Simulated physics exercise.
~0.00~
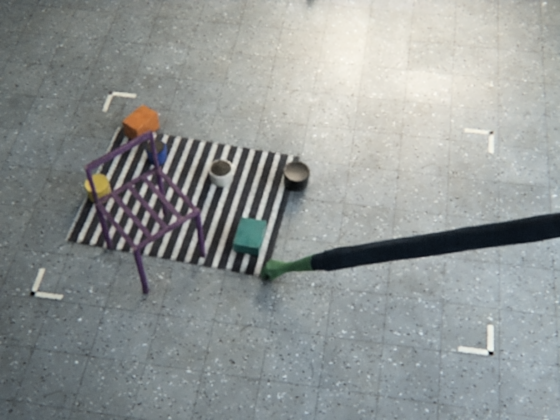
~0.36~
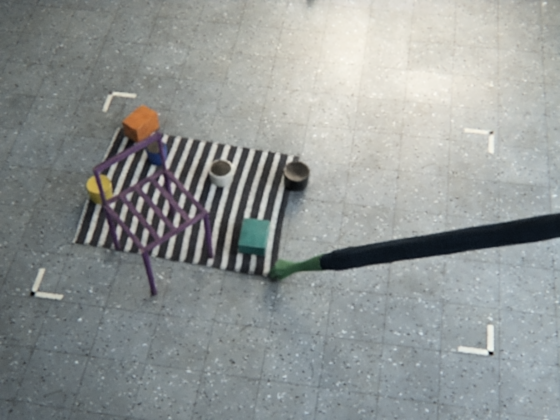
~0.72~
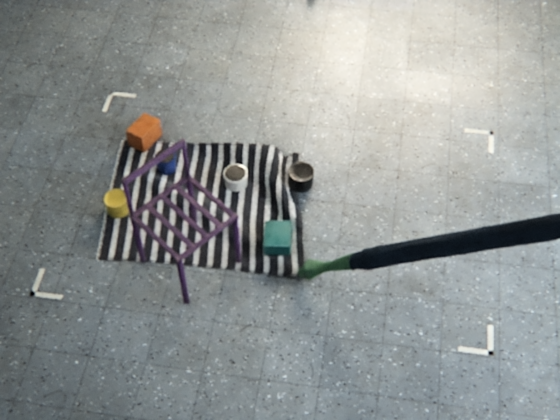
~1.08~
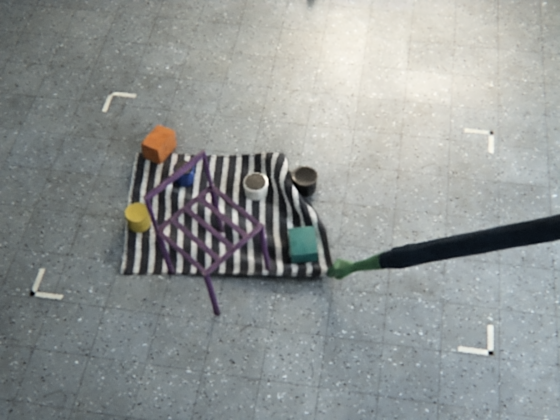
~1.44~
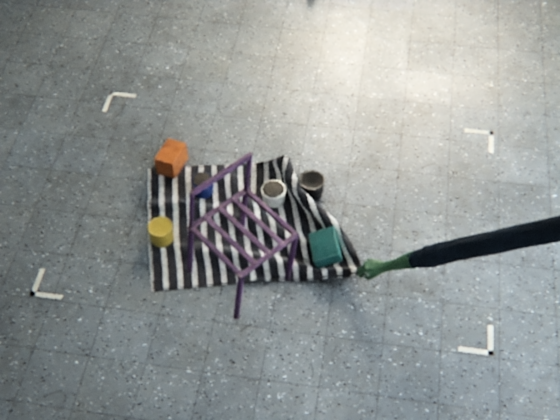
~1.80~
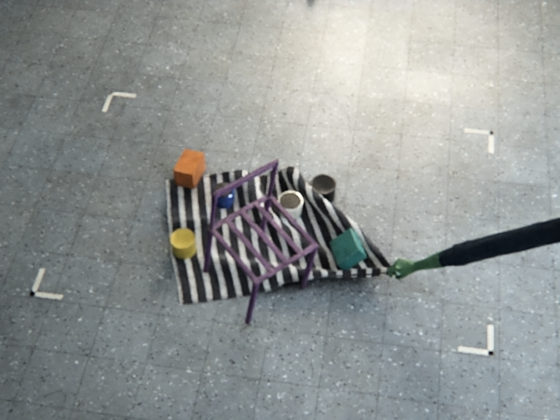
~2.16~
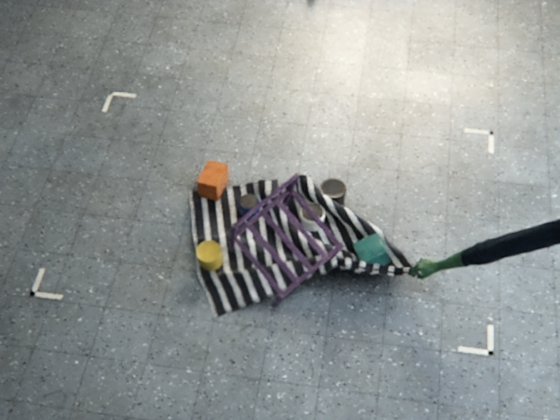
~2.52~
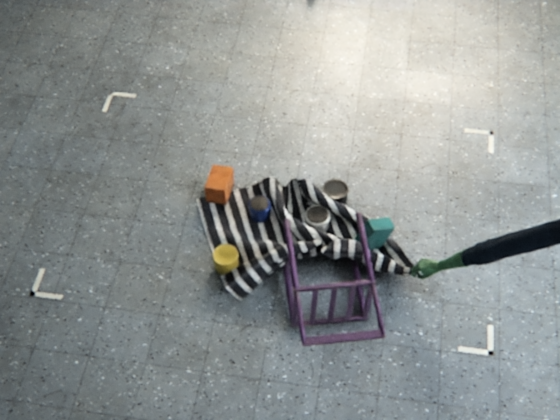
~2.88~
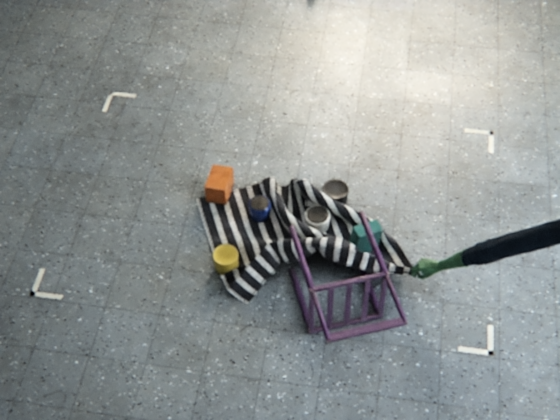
At first, a black-and-white striped sheet lies flat on a grey tiled floor, holding a purple chair, orange and teal boxes, and several small round containers, while a dark pole with a green tip touches its lower right corner. The pole drags that corner to the right, and the sheet slides along with everything on it. As the pulling continues, the cloth bunches into diagonal folds and the teal box turns. The chair then swings around and topples toward the viewer. Finally, it rests at the lower edge of the crumpled sheet, the other objects gathered behind it.
